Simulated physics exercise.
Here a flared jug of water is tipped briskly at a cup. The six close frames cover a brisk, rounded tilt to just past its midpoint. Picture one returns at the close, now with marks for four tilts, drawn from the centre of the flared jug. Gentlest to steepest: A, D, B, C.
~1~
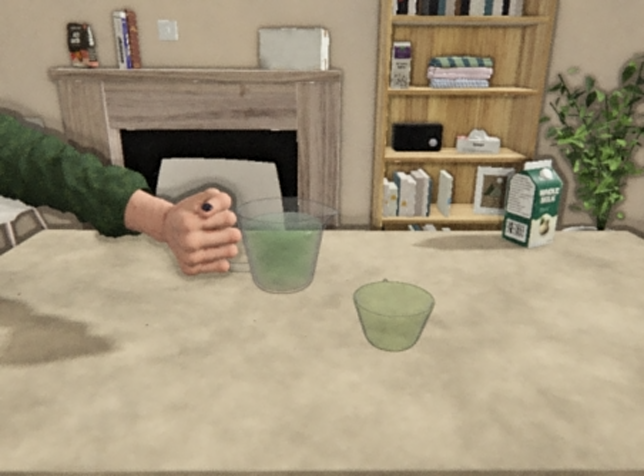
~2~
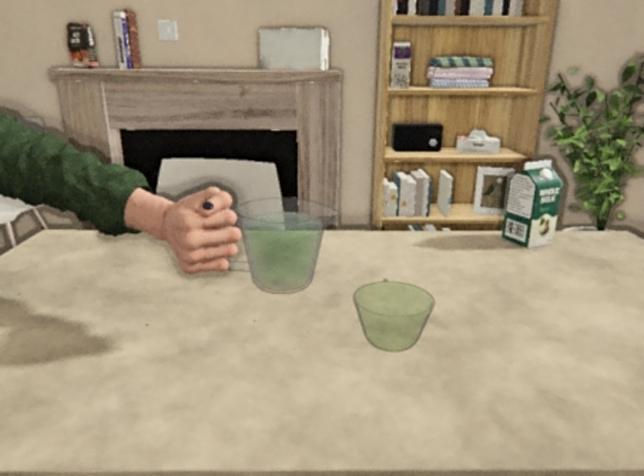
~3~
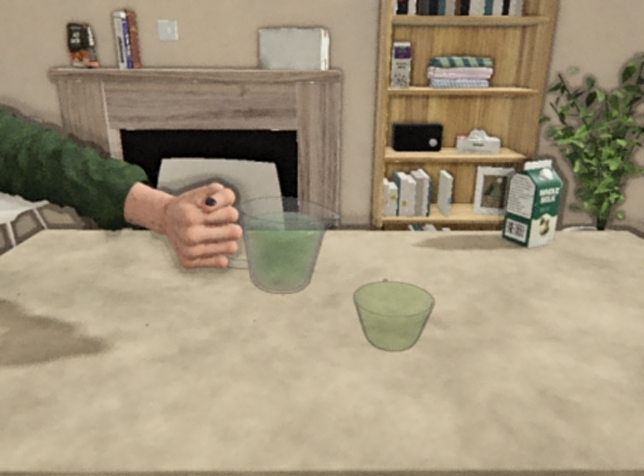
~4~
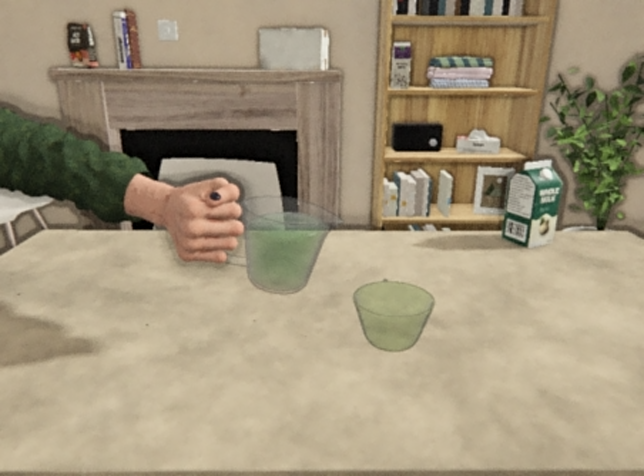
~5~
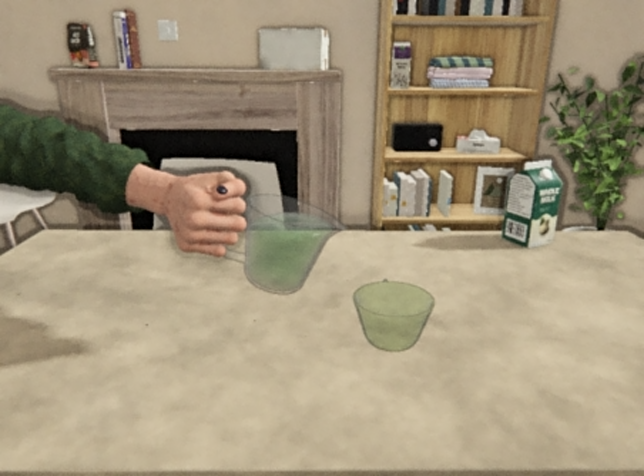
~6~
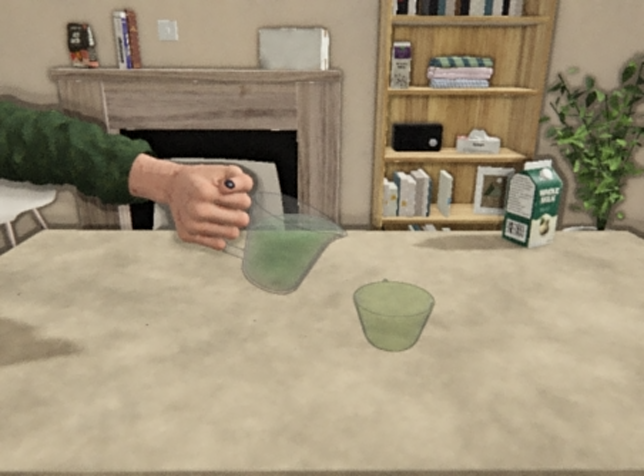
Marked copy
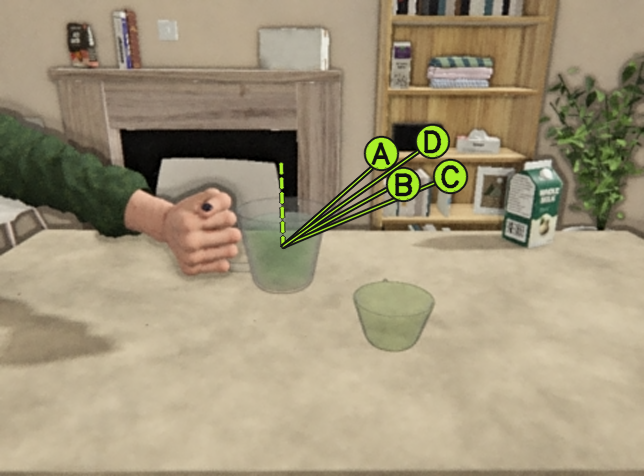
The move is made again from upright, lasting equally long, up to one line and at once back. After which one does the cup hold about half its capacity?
Use mark A.
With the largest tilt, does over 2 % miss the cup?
Yes, it does.
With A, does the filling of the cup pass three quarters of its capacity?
No.
In lime, A at (371, 168); B at (386, 189); C at (434, 183); D at (418, 151).
With A, the cup ends with about 51 % of what it can hold.
With B, the cup ends with about 67 % of what it can hold; 12 % of the water is spilt.
With C, the cup ends with about 70 % of what it can hold; 20 % of the water is spilt.
With D, the cup ends with about 63 % of what it can hold; 4 % of the water is spilt.
